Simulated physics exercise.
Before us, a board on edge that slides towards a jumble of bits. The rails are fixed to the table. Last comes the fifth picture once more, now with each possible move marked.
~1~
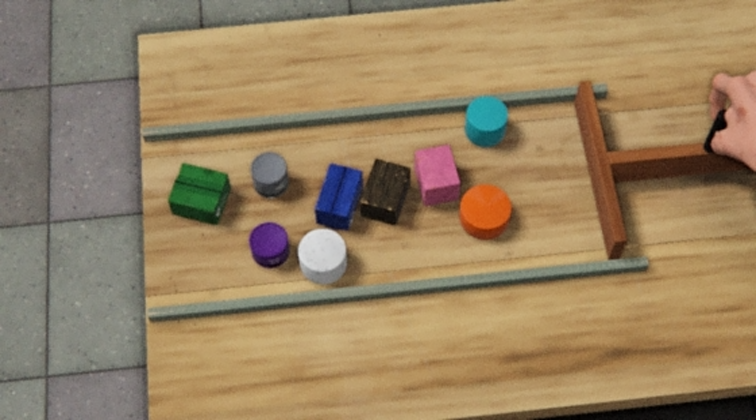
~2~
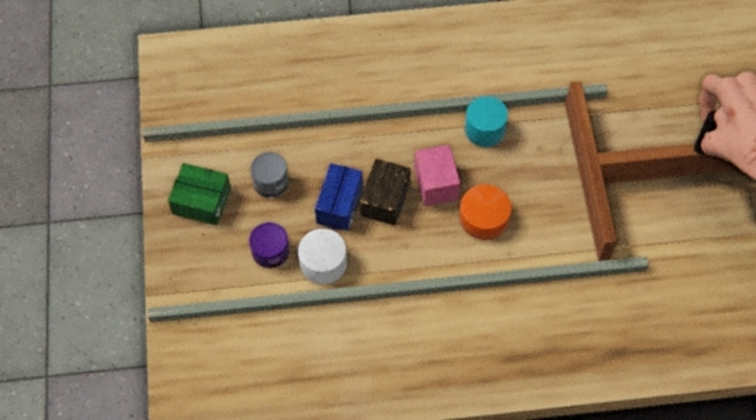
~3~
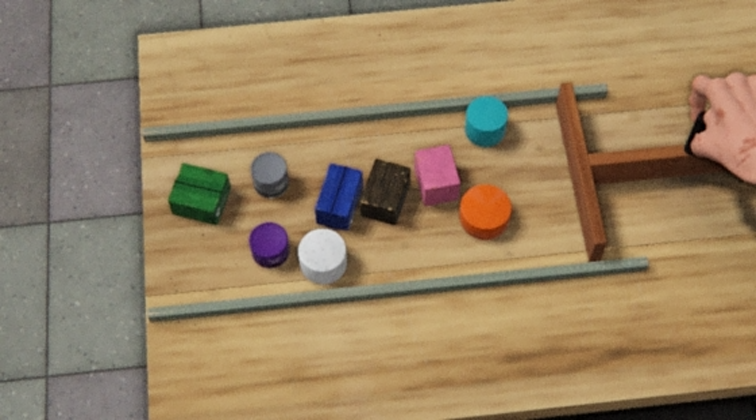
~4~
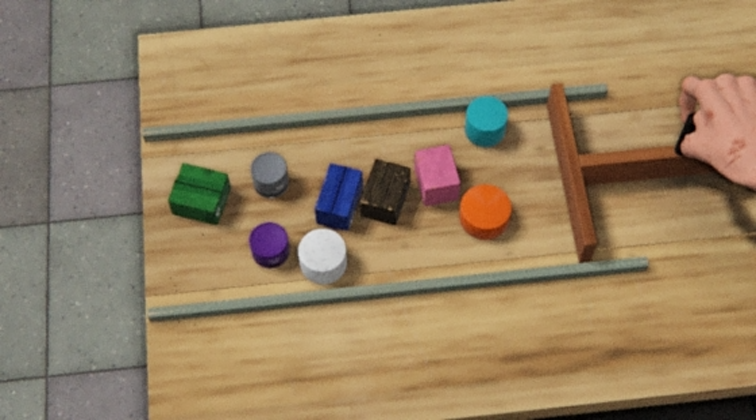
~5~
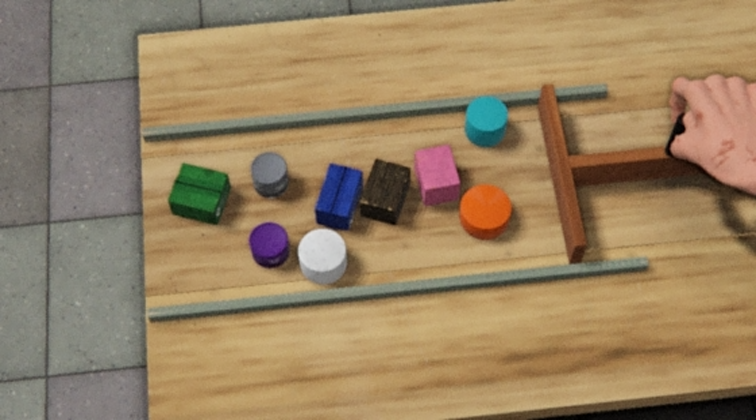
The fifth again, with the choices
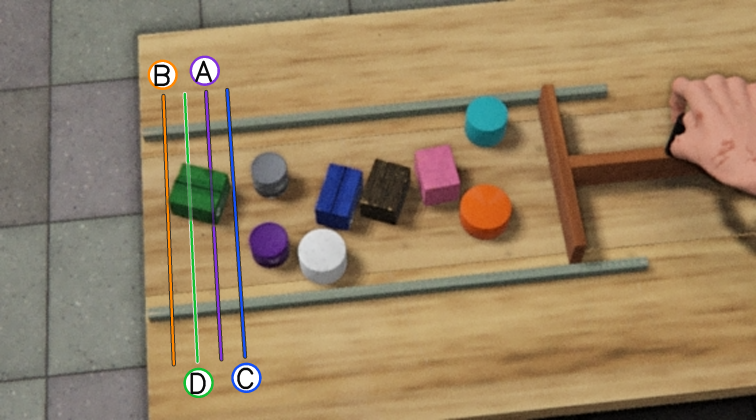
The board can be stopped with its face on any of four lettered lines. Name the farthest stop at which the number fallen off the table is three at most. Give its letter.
A.
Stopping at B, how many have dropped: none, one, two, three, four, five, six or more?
Six or more.
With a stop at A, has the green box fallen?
Yes.
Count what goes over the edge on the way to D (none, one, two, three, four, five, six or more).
Five.
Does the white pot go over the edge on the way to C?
By then, no.
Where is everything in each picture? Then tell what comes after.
The first picture shows grey jar (270, 176); pink block (437, 175); green box (200, 194).
The second picture shows board (593, 159); turquoise pot (486, 122).
The third picture shows board (583, 160); blue box (340, 198).
The fourth picture shows board (573, 161); white pot (323, 257).
The fifth picture shows board (564, 162); grey jar (270, 176); pink block (437, 175); green box (200, 194).
On the marked copy, A at (213, 218); B at (168, 223); C at (236, 216); D at (191, 220).
Taking A. A third of the way, board (440, 174); turquoise pot (403, 131); blue box (334, 198).
Two thirds of the way, board (313, 187); green box (166, 185); blue box (210, 199).
When it is over, board (214, 197); blue box over the edge; green box over the edge; two fallen.
As for the rest, B drops seven; C is within the limit but short; D drops five.
